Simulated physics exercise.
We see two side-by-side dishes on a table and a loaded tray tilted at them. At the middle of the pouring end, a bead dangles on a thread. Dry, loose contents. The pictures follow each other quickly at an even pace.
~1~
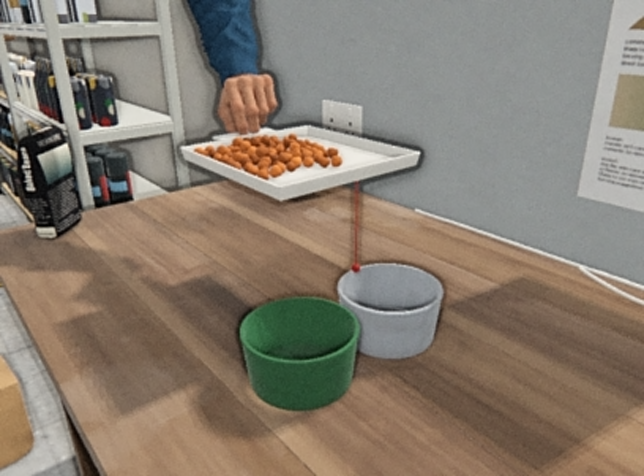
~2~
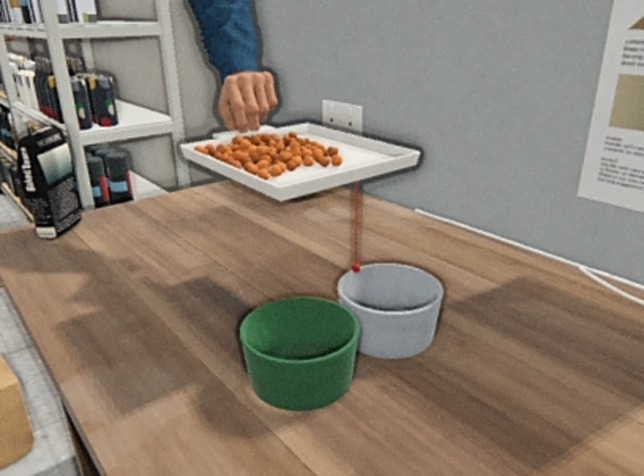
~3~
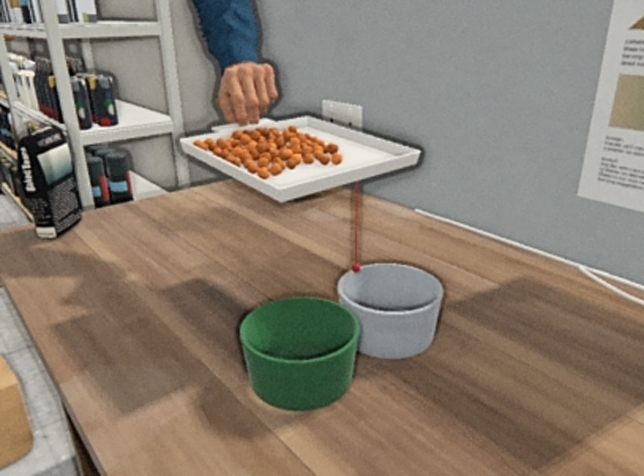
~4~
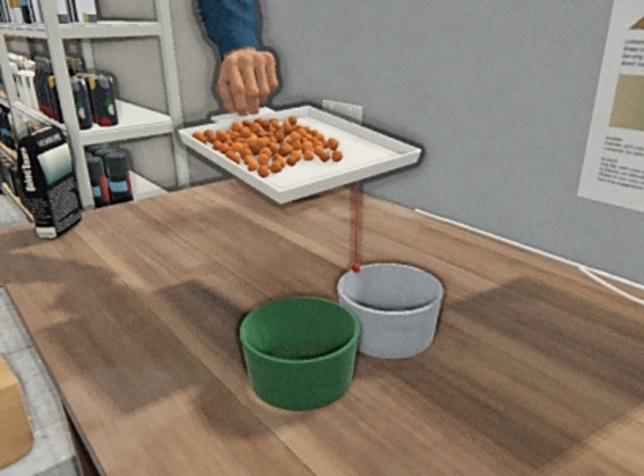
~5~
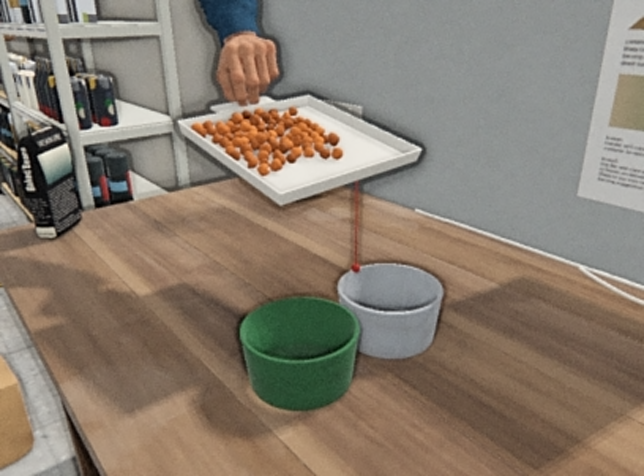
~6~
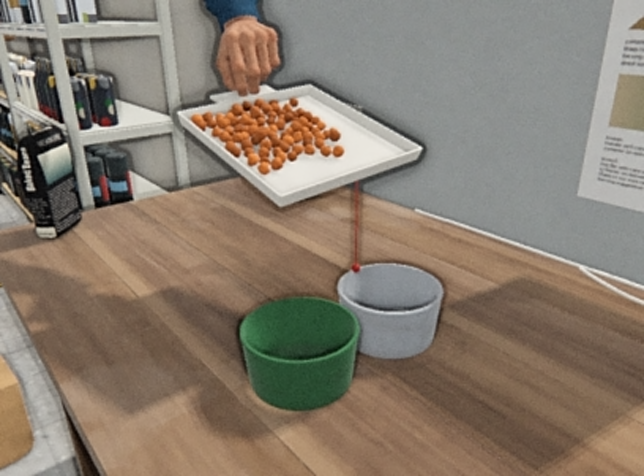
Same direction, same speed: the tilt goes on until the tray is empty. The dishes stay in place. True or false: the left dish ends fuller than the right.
True.
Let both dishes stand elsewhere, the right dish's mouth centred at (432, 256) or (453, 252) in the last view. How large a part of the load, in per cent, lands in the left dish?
Some 20 percent in the first case, 20 percent in the second.
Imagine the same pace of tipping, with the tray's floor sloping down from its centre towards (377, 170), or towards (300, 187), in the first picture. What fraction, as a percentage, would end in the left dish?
It comes to about 0 per cent the first time and about 50 per cent the second.
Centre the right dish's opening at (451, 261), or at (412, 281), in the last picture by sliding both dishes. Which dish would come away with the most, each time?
Place 1 - the dish at left; place 2 - the dish at left.
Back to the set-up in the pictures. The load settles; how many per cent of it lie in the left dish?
Close to 60 in every hundred pieces.
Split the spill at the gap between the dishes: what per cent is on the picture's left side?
Share to the left: Near 20 per cent.
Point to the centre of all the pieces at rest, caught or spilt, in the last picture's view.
Once nothing moves, the middle sits near (318, 362).
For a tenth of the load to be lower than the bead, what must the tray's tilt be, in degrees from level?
Angle: Close to 110°.
Shortly afterwards, tray tipped steeply; all but a few on the tray; only a few in the right dish; only a few outside both; only a few in the air.
Next, tray tipped right over; all but a few on the tray; a little in the left dish; only a few in the right dish; only a few outside both.
Some moments later, tray tipped past a quarter turn; near two thirds in the left dish; near a quarter in the right dish; a little outside both; only a few in the air.
In the end, tray tipped past a quarter turn; near two thirds in the left dish; near a quarter in the right dish; a little outside both; only a few in the air.
